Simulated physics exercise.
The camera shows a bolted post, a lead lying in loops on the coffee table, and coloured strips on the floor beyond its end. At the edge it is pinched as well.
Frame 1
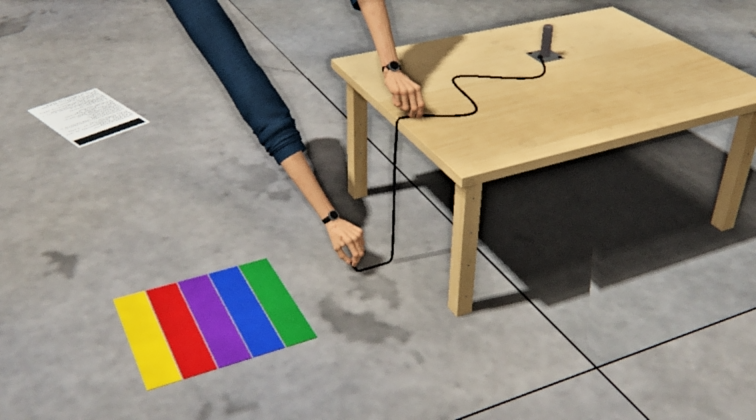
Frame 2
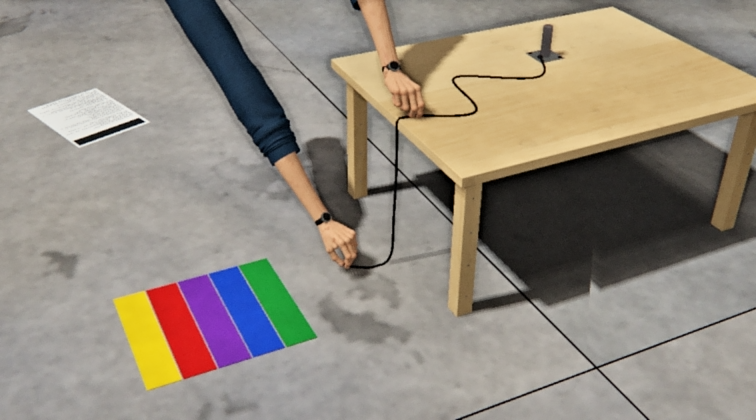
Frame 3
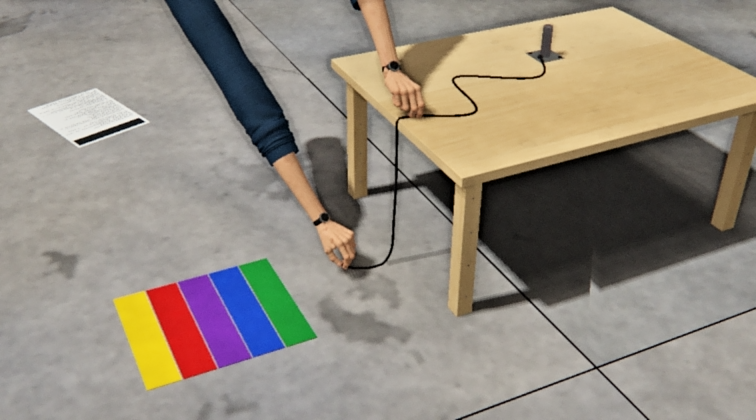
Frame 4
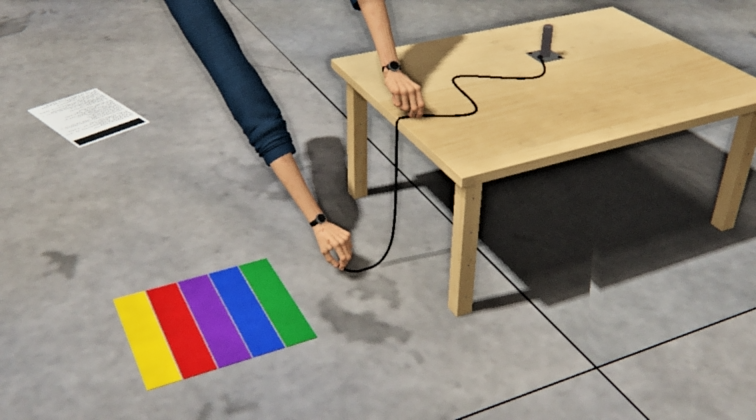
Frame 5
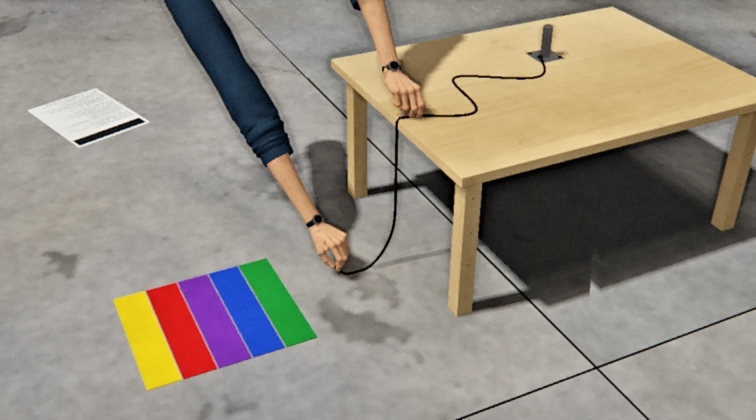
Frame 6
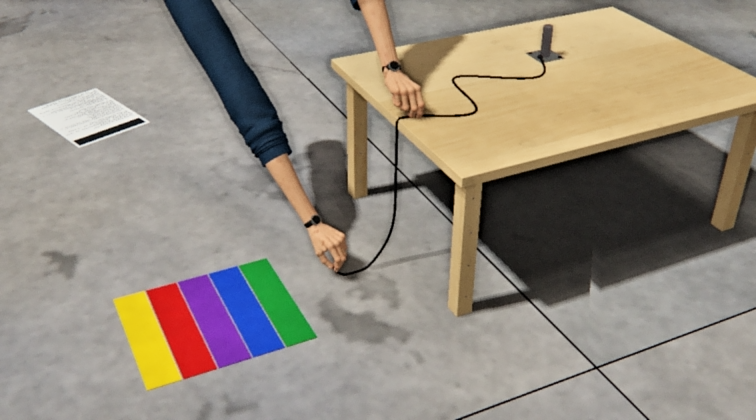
On a grey concrete floor beside a wooden coffee table, one hand pinched a black cord at the table's edge while the other drew its lower end slightly left, near a sheet of coloured strips.
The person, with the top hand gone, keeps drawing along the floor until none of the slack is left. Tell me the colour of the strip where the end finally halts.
It halts over yellow.
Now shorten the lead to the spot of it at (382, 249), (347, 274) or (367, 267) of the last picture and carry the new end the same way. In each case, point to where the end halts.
Going through them in turn gives (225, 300), (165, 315) and finally (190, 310).
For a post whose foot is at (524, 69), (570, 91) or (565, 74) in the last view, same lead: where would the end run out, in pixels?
Try 1 about (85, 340), try 2 about (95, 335), try 3 about (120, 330).
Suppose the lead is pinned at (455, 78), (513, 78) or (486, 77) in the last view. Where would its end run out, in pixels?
That would be (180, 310) for the first, (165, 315) for the second and (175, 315) for the third.
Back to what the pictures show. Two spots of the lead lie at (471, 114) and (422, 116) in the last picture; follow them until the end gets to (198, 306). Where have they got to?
You'll find one close to (387, 130) and the other close to (369, 175).
Early on, end near (198, 306); over purple.
Midway, end near (161, 317); over red.
At the end of the slack, end near (138, 323); over yellow. The end stops over the yellow strip.
